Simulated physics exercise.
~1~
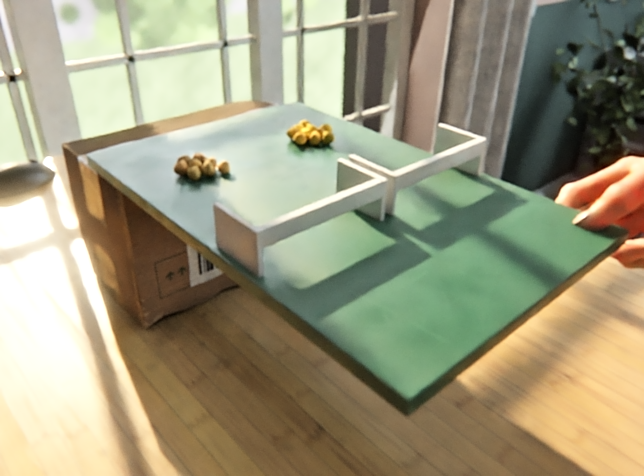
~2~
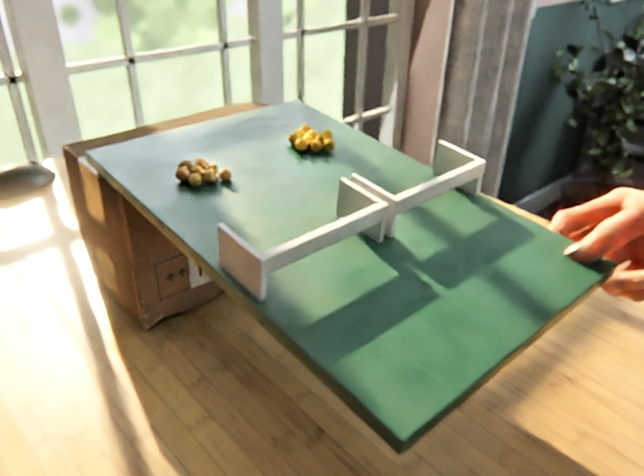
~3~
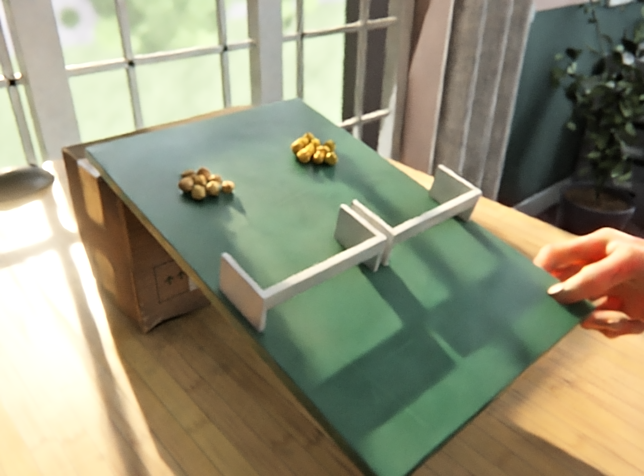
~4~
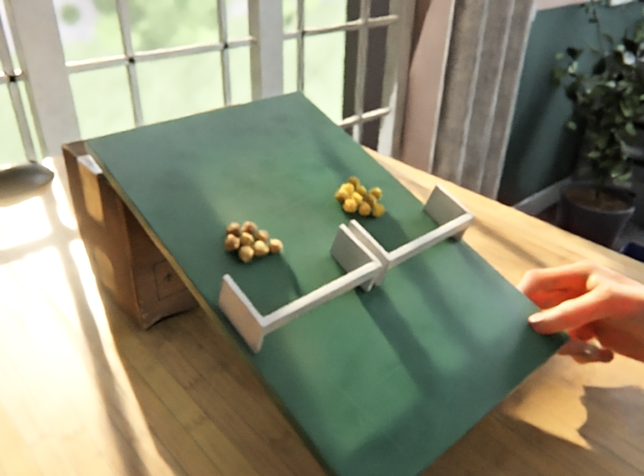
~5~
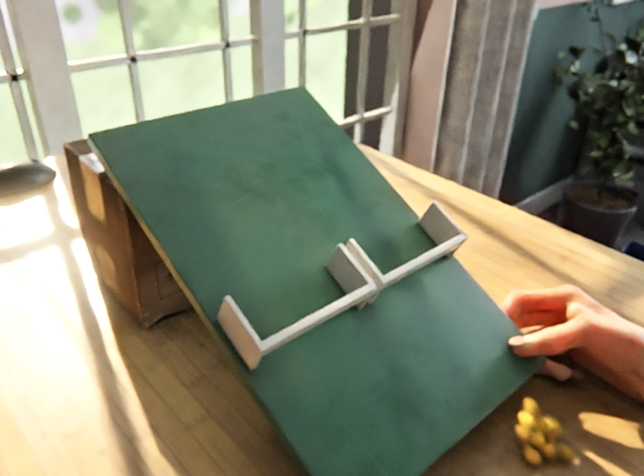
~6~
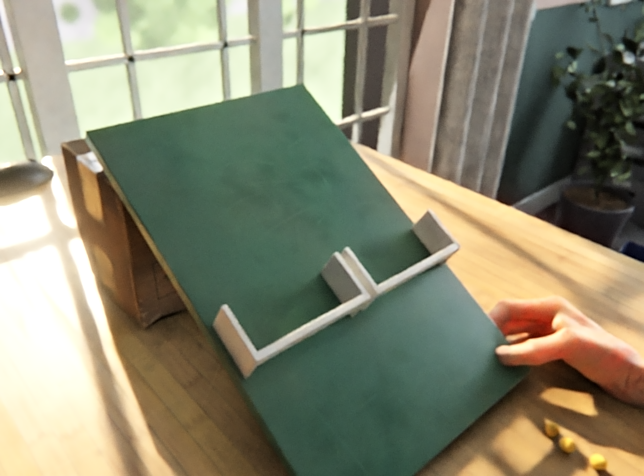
On a sunlit wooden table, a hand lowering a green board's free end, two bead heaps sliding down and slipping under white gates.
